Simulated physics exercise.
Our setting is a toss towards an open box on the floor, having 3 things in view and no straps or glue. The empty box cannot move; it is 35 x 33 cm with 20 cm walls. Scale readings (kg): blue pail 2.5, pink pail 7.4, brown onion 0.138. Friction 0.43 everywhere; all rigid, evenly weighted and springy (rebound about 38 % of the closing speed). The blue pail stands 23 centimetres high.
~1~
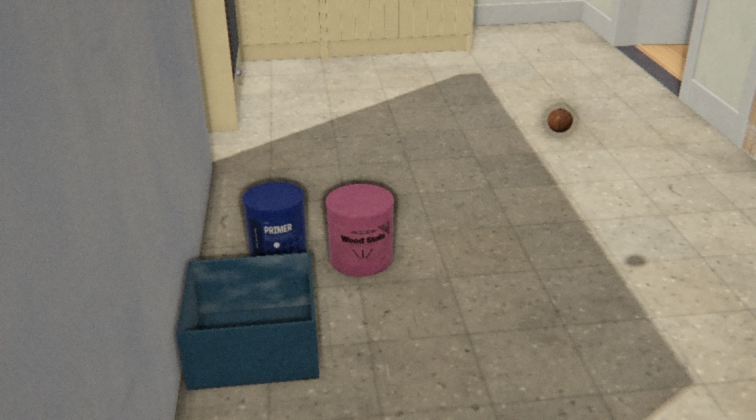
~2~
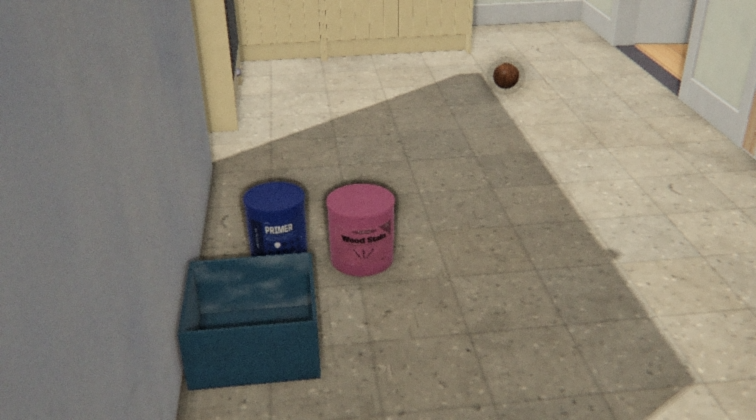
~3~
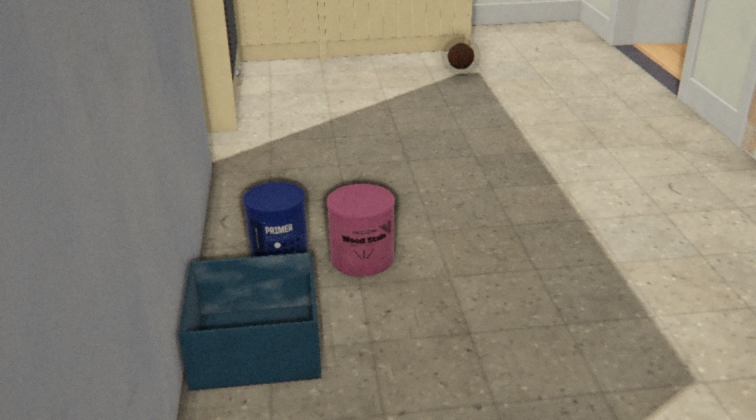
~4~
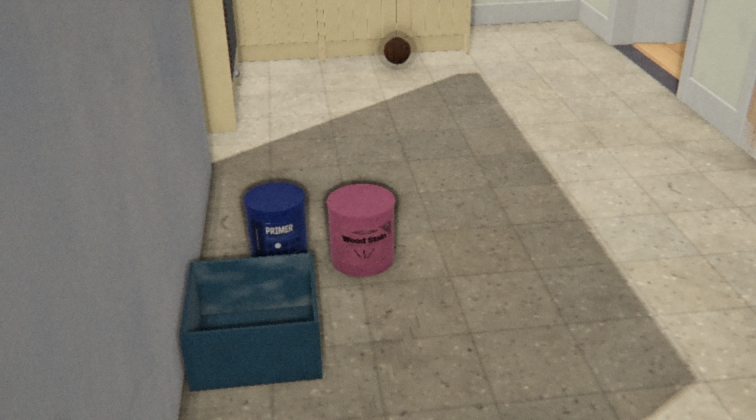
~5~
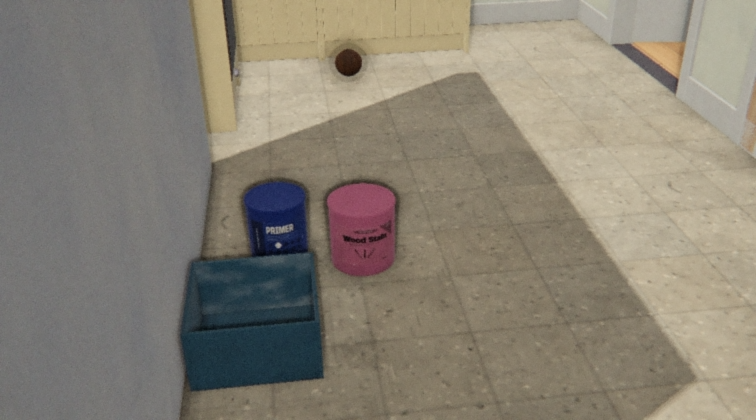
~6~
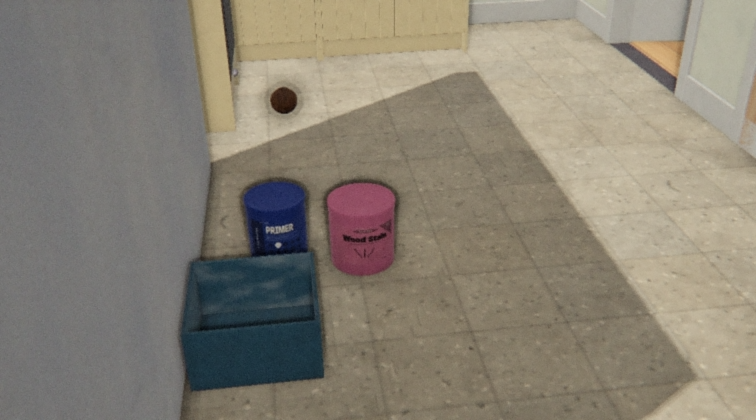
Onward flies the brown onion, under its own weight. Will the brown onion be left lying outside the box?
It rests within the box.
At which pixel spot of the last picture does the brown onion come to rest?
In the end it sits at around (296, 356).
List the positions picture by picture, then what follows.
In the first frame, 87 cm to go; brown onion (560, 121); blue pail (276, 225).
In the second frame, 71 cm to go; brown onion (506, 76); blue pail (277, 225).
In the third frame, 58 cm to go; brown onion (461, 56); blue pail (277, 225).
In the fourth frame, 42 cm to go; brown onion (397, 51); blue pail (277, 226).
In the fifth frame, 30 cm to go; brown onion (349, 63); blue pail (277, 225).
In the sixth frame, 14 cm to go; brown onion (284, 101); blue pail (277, 225).
Then, 0.20 s past the last view, 16 cm to go; brown onion near (192, 268).
Then, 0.40 s past the last view, onion inside the box; brown onion near (252, 336).
Then, 0.60 s past the last view, onion inside the box; brown onion near (295, 349).
Finally, onion inside the box; the bystanders still in place (within 10 cm). Final places as that camera would see them, brown onion near (296, 356).
